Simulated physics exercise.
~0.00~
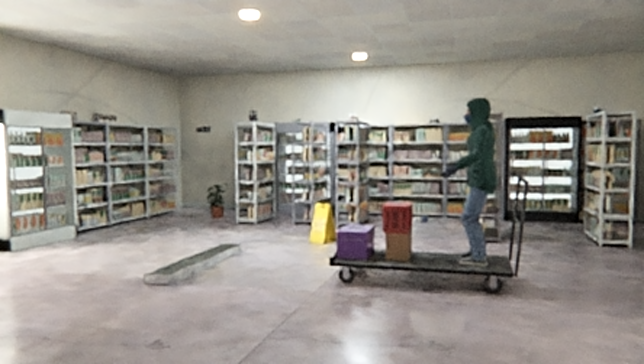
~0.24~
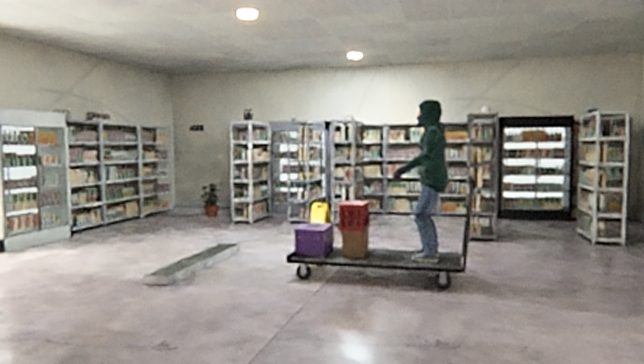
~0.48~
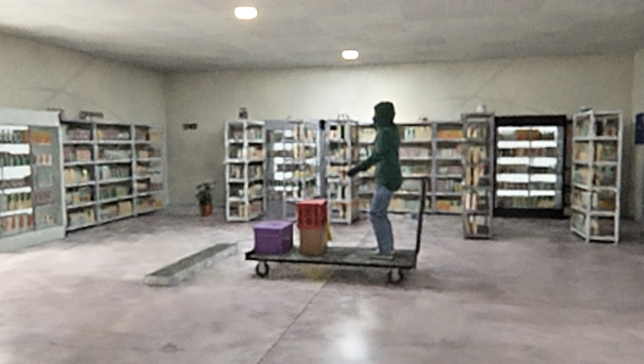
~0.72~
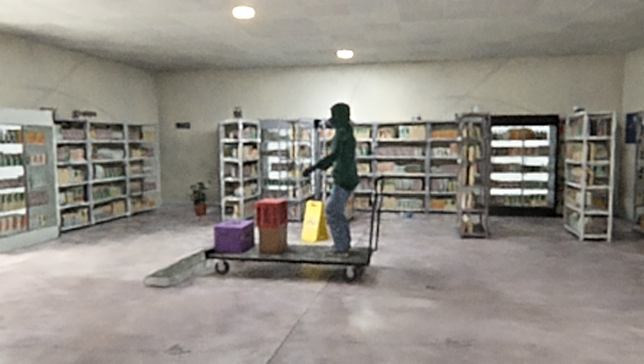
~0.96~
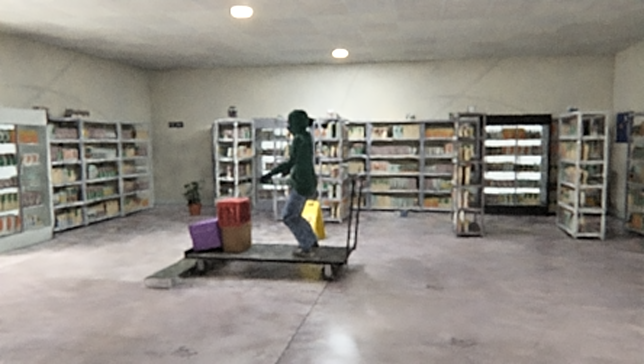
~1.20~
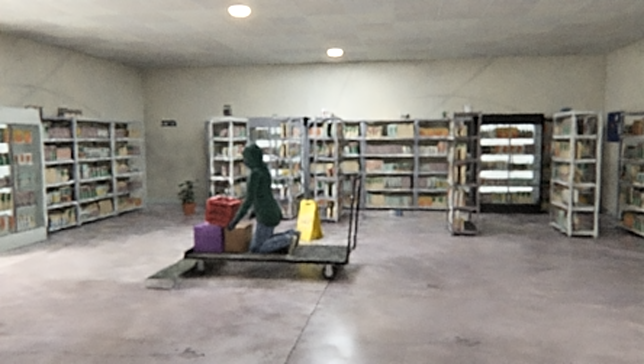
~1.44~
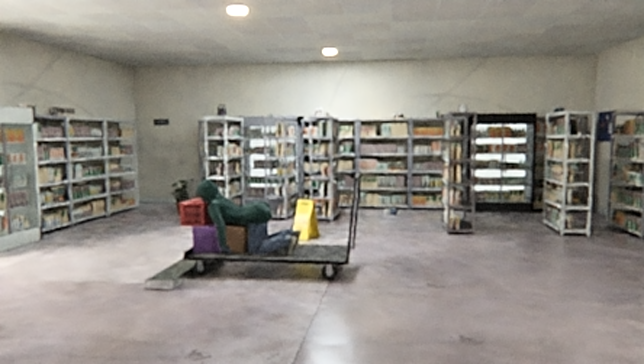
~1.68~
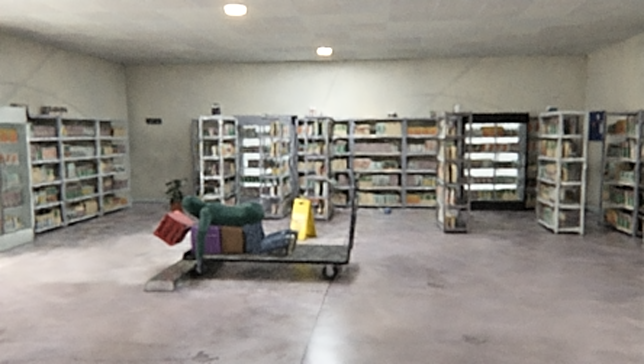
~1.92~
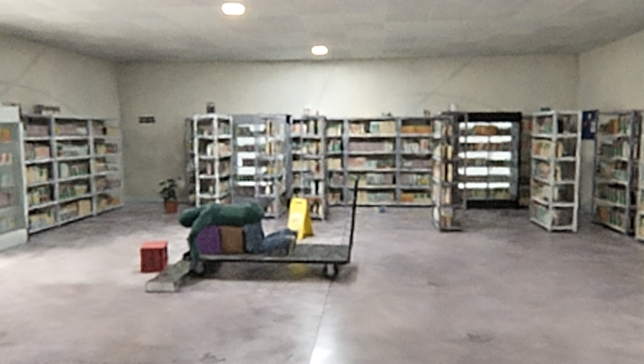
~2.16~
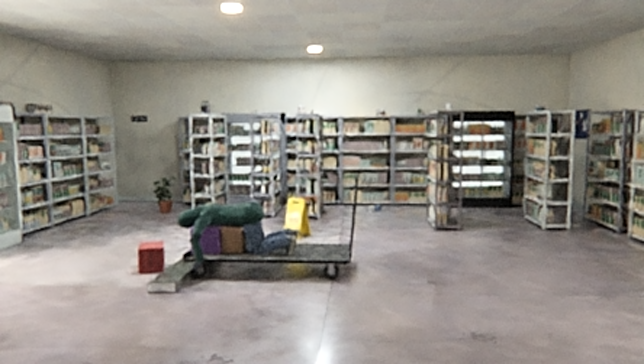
The clip shows a hooded person riding a flat trolley leftward through a room of shelves until it stops at a low kerb. The person pitches forward over the purple box and brown tote, while the red crate tumbles off the front and rests upside down on the floor.
